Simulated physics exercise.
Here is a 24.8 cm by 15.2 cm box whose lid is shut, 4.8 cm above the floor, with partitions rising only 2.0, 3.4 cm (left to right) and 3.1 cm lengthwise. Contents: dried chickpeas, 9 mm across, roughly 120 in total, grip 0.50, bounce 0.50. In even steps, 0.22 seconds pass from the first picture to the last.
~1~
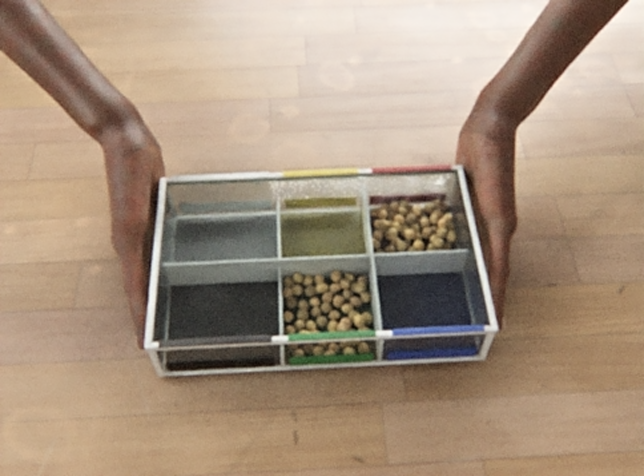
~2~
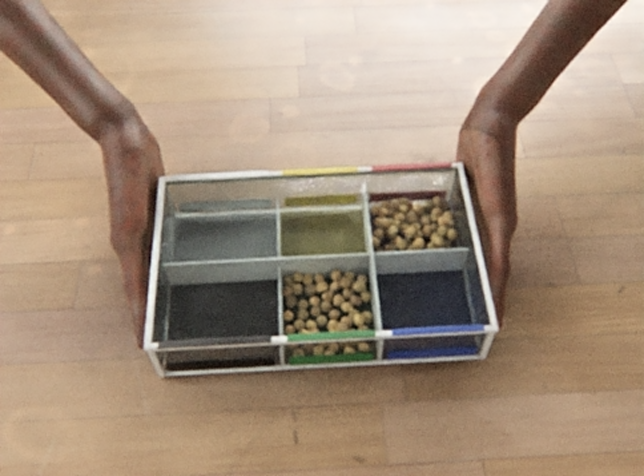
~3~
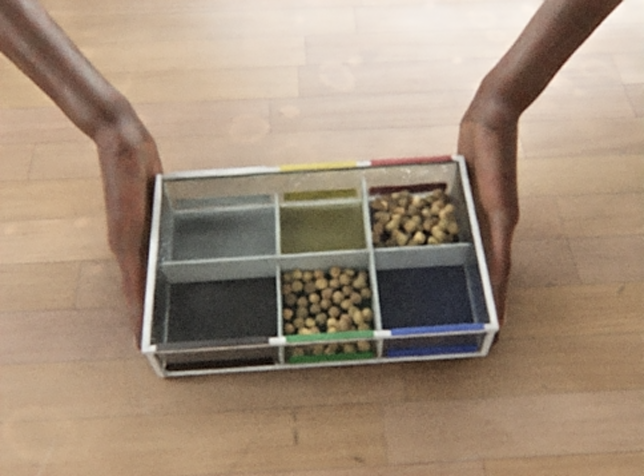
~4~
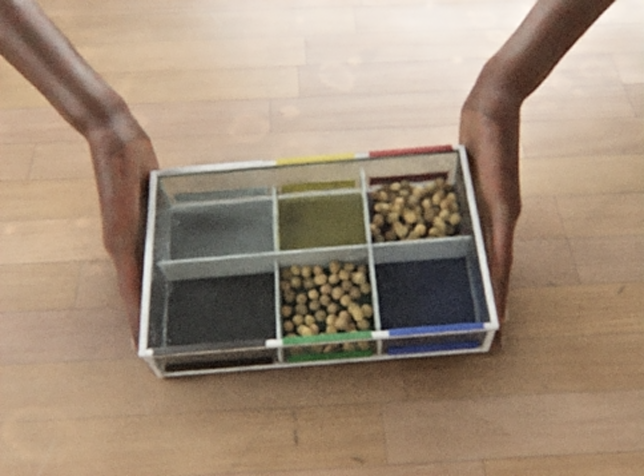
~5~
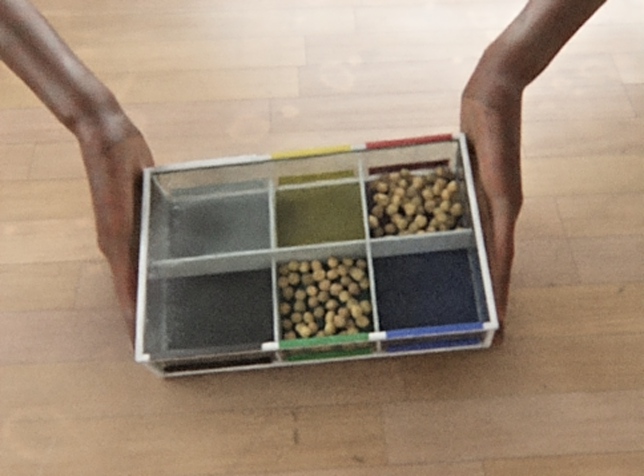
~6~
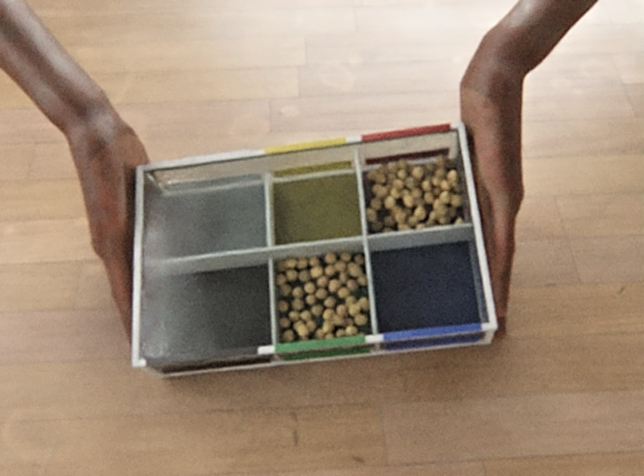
Above a pale wooden floor, two hands slowly tilting a clear-lidded divided box, chickpeas staying in the red and green compartments.
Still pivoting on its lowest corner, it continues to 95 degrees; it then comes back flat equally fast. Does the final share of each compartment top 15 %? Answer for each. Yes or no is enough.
Red, yes; blue, no; green, yes; yellow, no; white, no; black, yes.
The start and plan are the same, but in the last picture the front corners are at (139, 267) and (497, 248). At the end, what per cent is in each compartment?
By the end red holds 55%, blue holds 0%, green holds 25%, yellow holds 20%, white holds 5% and black holds 0%.
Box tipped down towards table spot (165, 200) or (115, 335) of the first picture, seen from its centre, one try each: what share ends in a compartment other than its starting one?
About 50 and 70 per cent.
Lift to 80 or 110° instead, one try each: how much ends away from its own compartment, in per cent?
I'd put them near 25 and 50 percent in that order.
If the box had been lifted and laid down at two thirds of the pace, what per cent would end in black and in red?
Black = 45 per cent, red = 25 per cent.
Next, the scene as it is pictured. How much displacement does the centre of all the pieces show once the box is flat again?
Measured shift: Some 7.5 cm.
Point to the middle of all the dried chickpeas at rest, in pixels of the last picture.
Look around (314, 341) in the last picture.
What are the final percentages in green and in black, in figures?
Green at 25 and black at 40, in per cent.
Then, 0.83 s after the last picture, tilt 95 degrees; red 50 %, green 50 %.
Then, 1.38 s after the last picture, tilt 42 degrees; red 25 %, blue 10 %, green 25 %, black 40 %.
Then, 1.99 s after the last picture, tilt 0 degrees; red 25 %, blue 10 %, green 25 %, black 40 %.
In the end, red 25 %, blue 10 %, green 25 %, yellow 0 %, white 0 %, black 40 %.
